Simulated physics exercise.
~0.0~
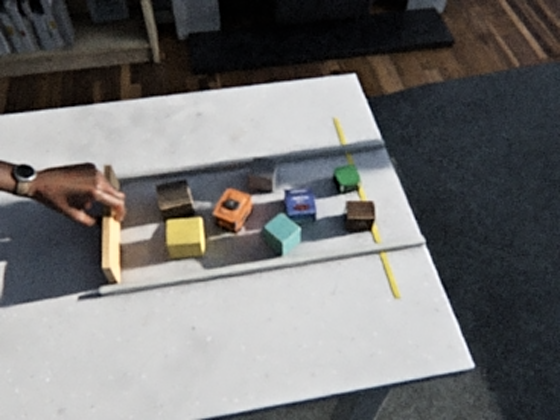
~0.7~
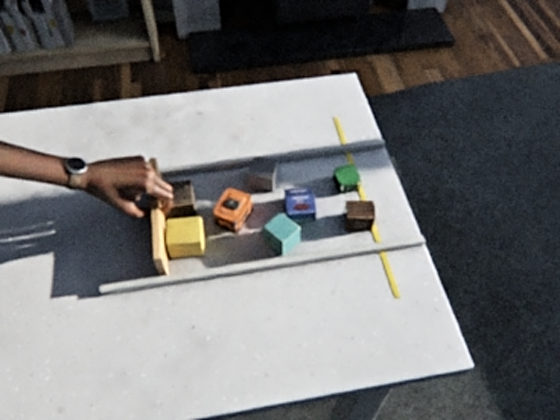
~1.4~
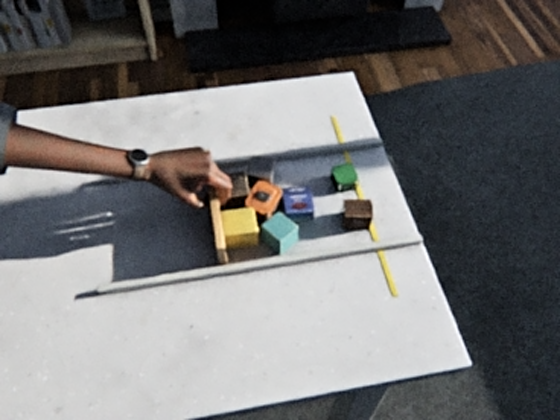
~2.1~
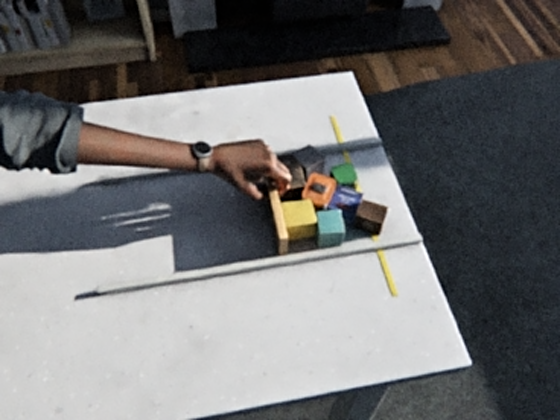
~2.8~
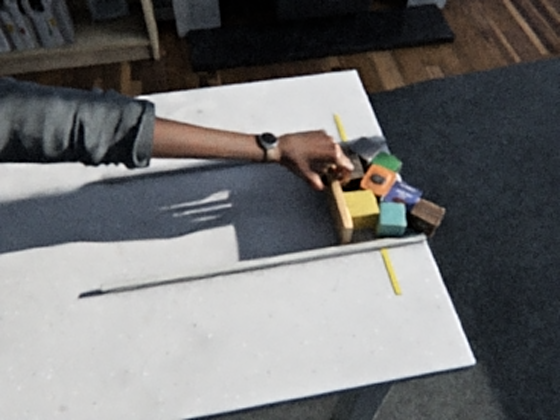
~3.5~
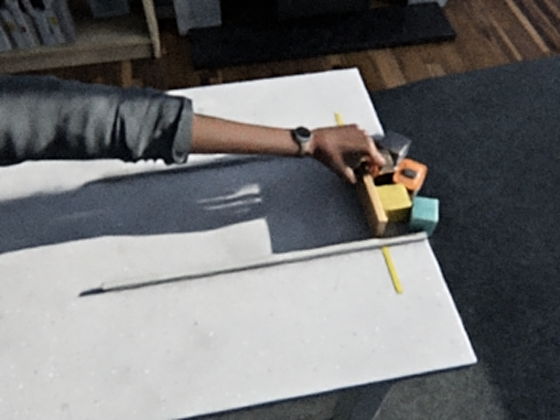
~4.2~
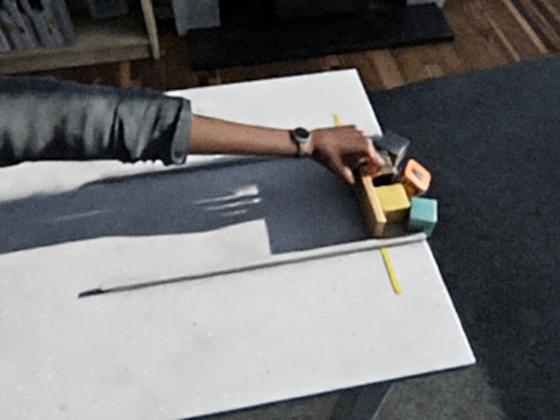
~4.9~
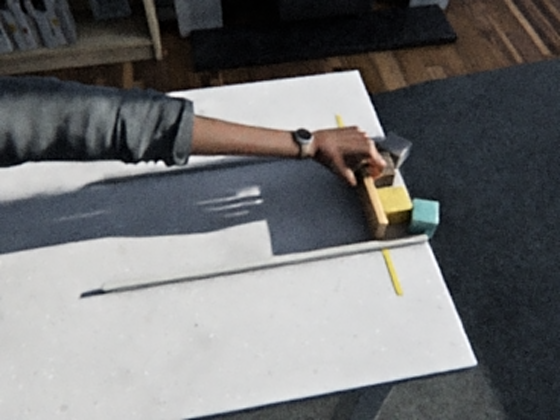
Hand-held board sweeping small coloured blocks rightward across a white table, stopping near the edge after four have gone over.
